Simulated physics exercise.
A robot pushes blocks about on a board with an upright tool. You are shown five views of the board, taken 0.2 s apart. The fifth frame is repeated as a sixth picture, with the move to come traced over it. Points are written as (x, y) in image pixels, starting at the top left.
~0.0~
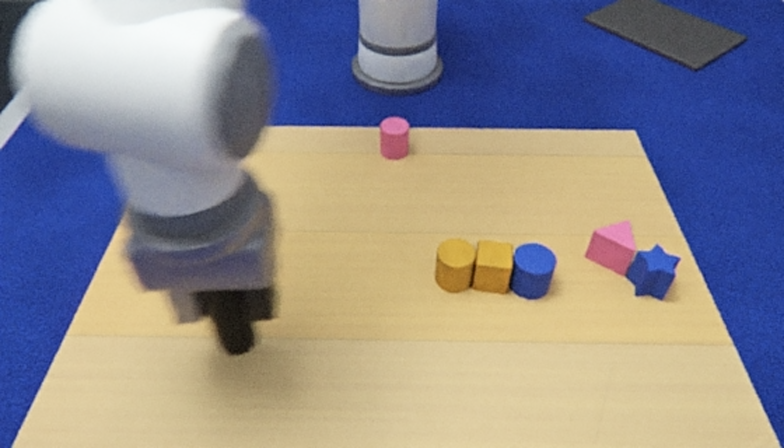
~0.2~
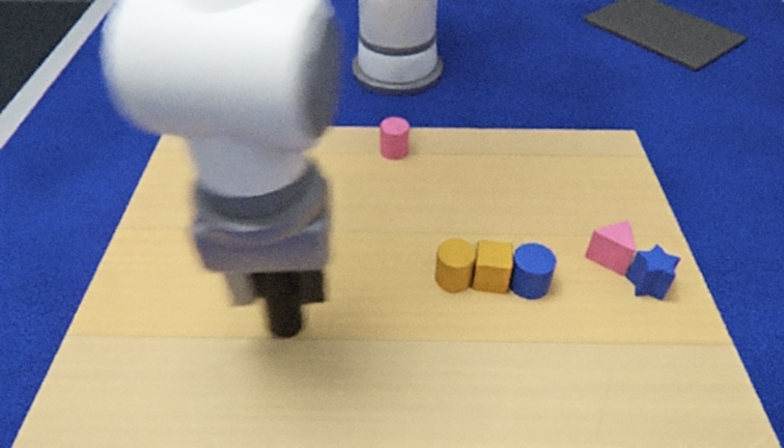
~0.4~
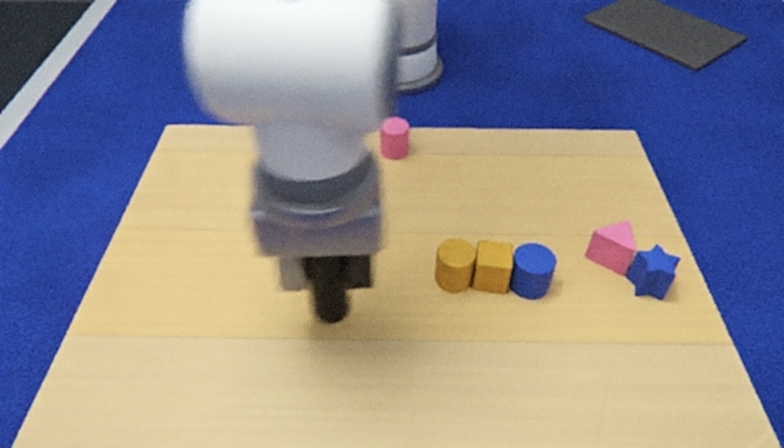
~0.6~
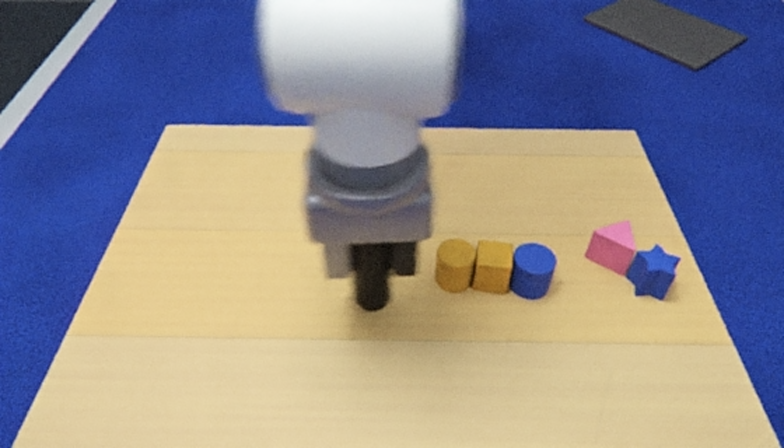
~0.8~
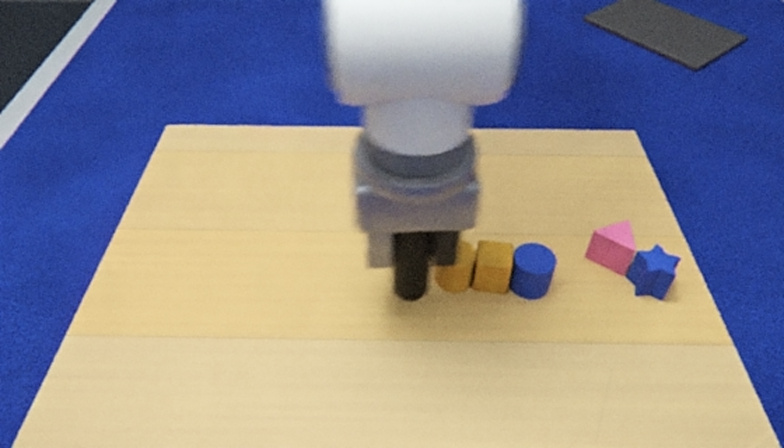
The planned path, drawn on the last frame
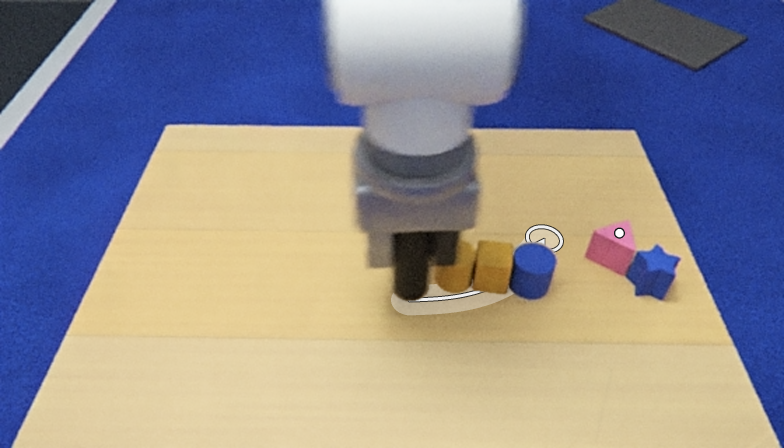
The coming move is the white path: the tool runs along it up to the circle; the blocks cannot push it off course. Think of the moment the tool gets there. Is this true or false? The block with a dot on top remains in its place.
It is true.
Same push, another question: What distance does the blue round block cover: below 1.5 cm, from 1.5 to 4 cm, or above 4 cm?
Distance: Between 1.5 and 4 cm.
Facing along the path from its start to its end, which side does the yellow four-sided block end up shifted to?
Answer: Leftward.
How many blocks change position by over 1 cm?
It should be three or more.
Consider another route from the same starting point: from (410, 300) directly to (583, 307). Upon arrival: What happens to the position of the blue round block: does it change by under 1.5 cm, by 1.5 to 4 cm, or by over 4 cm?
Range: 1.5 to 4 cm.
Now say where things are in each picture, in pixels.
Tool's lower end at (239, 340); yellow round block at (457, 252); yellow four-sided block at (495, 253); blue round block at (535, 257); pink triangle at (619, 233), in the first picture.
Tool at (287, 324); blocks still, in the second picture.
Tool at (331, 310); blocks still, in the third picture.
Tool at (372, 298); blocks still, in the fourth picture.
Tool at (410, 288); yellow round block partly hidden; yellow four-sided block at (495, 253); blue round block at (535, 257); pink triangle at (619, 233), in the fifth picture.
Drawn move, from (410, 300) over (469, 294) and (517, 272) to (544, 239); the dot is on the pink triangle.
The first path, step by step. One third of the way, tool at (472, 282); yellow round block at (472, 239); yellow four-sided block at (509, 246), turned 15° clockwise; blue round block at (548, 257).
Two thirds of the way, tool at (520, 259); yellow round block at (473, 236); yellow four-sided block at (532, 222), turned 15° clockwise; blue round block at (563, 255).
At the end, tool at (548, 227); yellow round block at (473, 236); yellow four-sided block at (551, 189), turned 15° anticlockwise; blue round block at (571, 251); pink triangle still.
